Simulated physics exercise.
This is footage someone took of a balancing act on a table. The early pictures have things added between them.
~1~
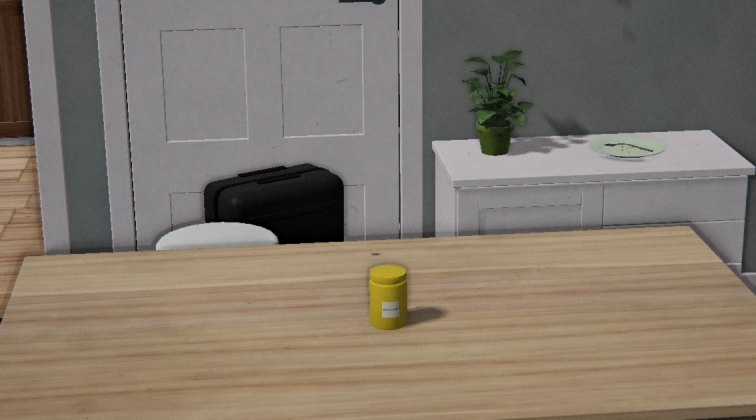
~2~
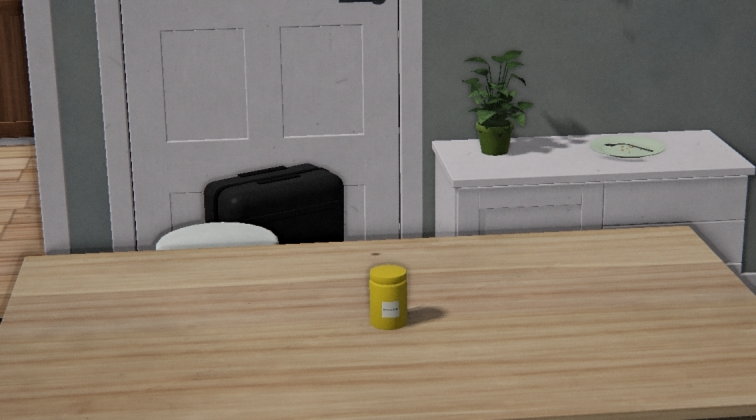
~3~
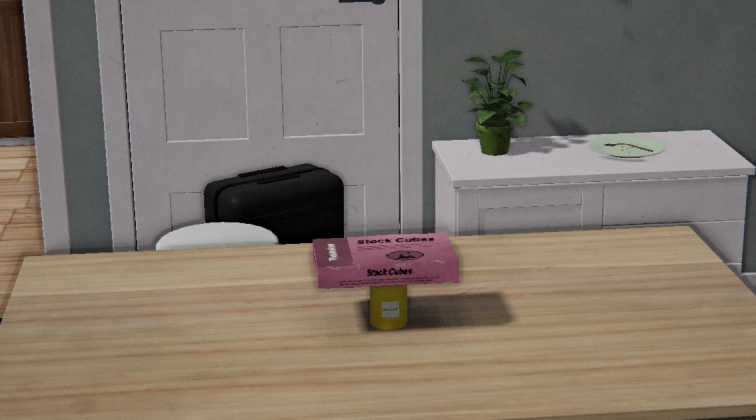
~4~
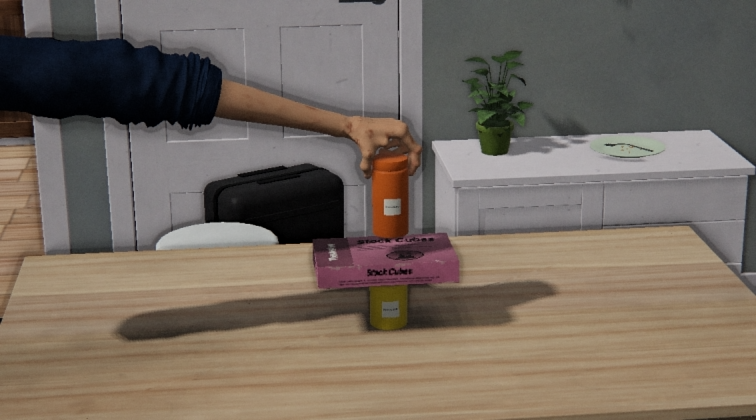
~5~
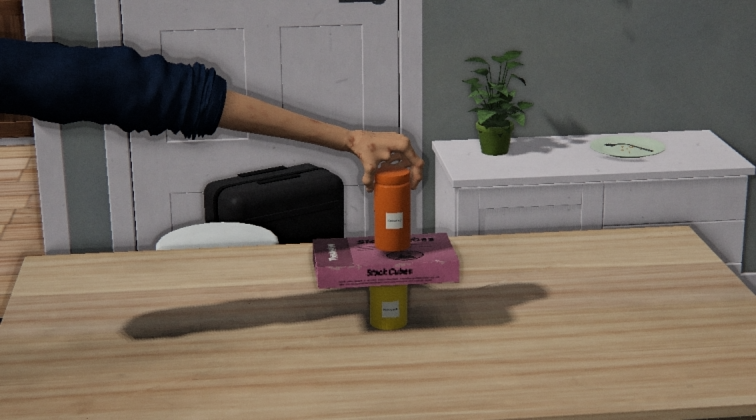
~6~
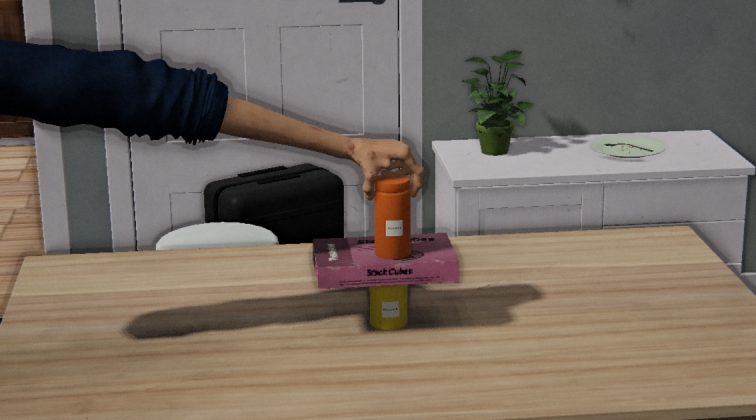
Orange jar being lowered by a hand from the left onto a pink box lying across a yellow jar on a table.
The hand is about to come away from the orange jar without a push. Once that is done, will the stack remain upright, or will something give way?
The stack remains upright.
Then, 0.20 s later than the last frame, all is still.
Then, 0.60 s later than the last frame, orange jar resting near (393, 217).
When it is over, all 3 as before. End places, in pixels of the last picture, orange jar near (393, 217). The stack keeps its balance.
